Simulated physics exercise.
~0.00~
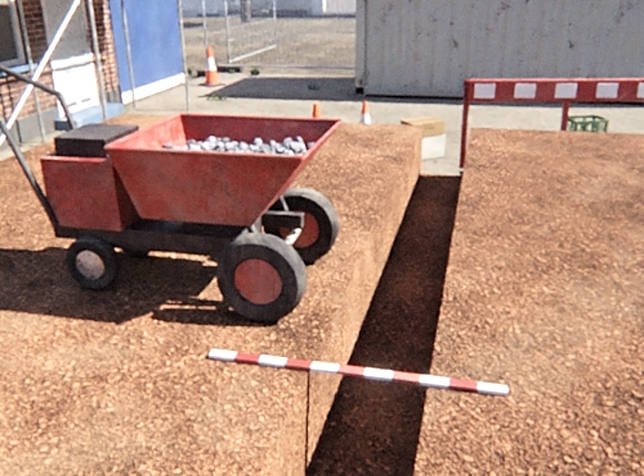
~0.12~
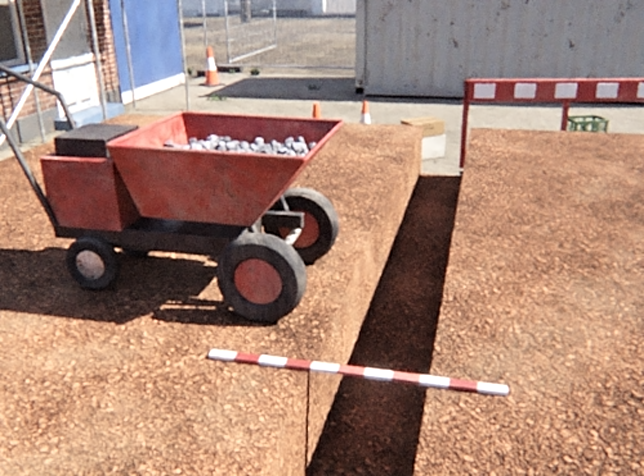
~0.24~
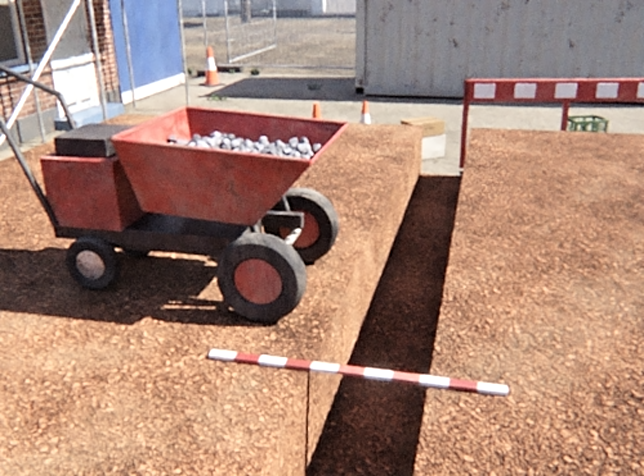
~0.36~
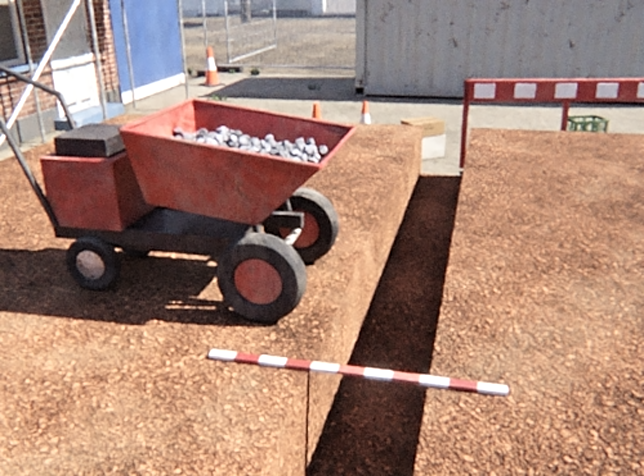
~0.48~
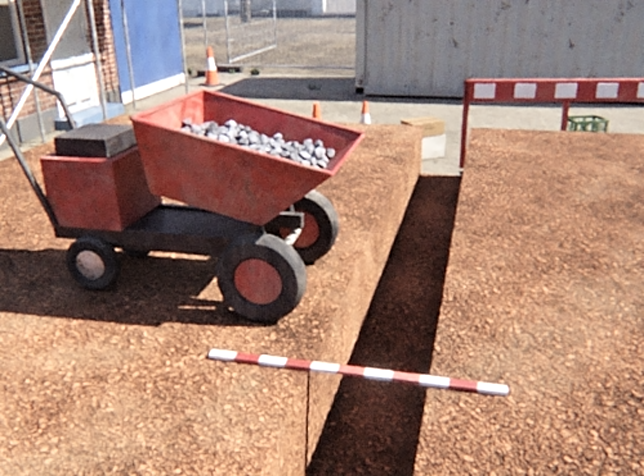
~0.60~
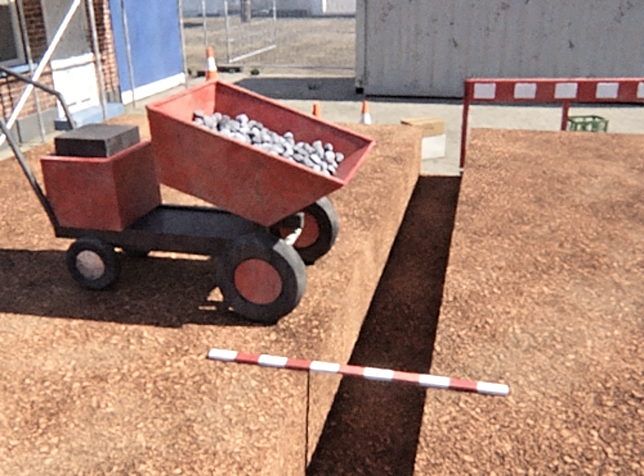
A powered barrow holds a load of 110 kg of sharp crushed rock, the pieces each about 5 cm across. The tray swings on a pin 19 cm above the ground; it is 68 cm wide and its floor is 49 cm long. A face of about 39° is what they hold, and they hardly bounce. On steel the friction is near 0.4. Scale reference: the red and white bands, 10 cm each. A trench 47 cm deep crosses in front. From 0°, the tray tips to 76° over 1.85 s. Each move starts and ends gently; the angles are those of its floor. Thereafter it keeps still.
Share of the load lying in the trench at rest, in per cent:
79 per cent.
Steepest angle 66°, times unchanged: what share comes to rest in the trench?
The trench would hold about 50% of it.
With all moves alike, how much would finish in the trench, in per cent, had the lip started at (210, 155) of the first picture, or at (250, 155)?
Roughly 95 in a hundred from the first, 100 in a hundred from the second.
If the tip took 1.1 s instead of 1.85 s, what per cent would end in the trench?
I'd put it at some 70 in a hundred.
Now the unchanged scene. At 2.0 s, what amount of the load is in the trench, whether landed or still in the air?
Something like 20 in a hundred.
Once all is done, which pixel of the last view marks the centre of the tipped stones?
Roughly (417, 373), I'd say.
After 1.4 s the floor is at 64°; 100 % in the tray; the foremost stones are at (396, 256).
After 2.0 s the floor is at 76°; 67 % in the tray, 22 % in the trench, 11 % past the trench; the foremost stones are at (494, 316).
After 2.3 s the floor is at 76°; 31 % in the tray, 47 % in the trench, 22 % past the trench; the foremost stones are at (557, 302).
After 4.2 s the floor is at 76°; 0 % in the tray, 79 % in the trench, 21 % past the trench; the foremost stones are at (571, 294).
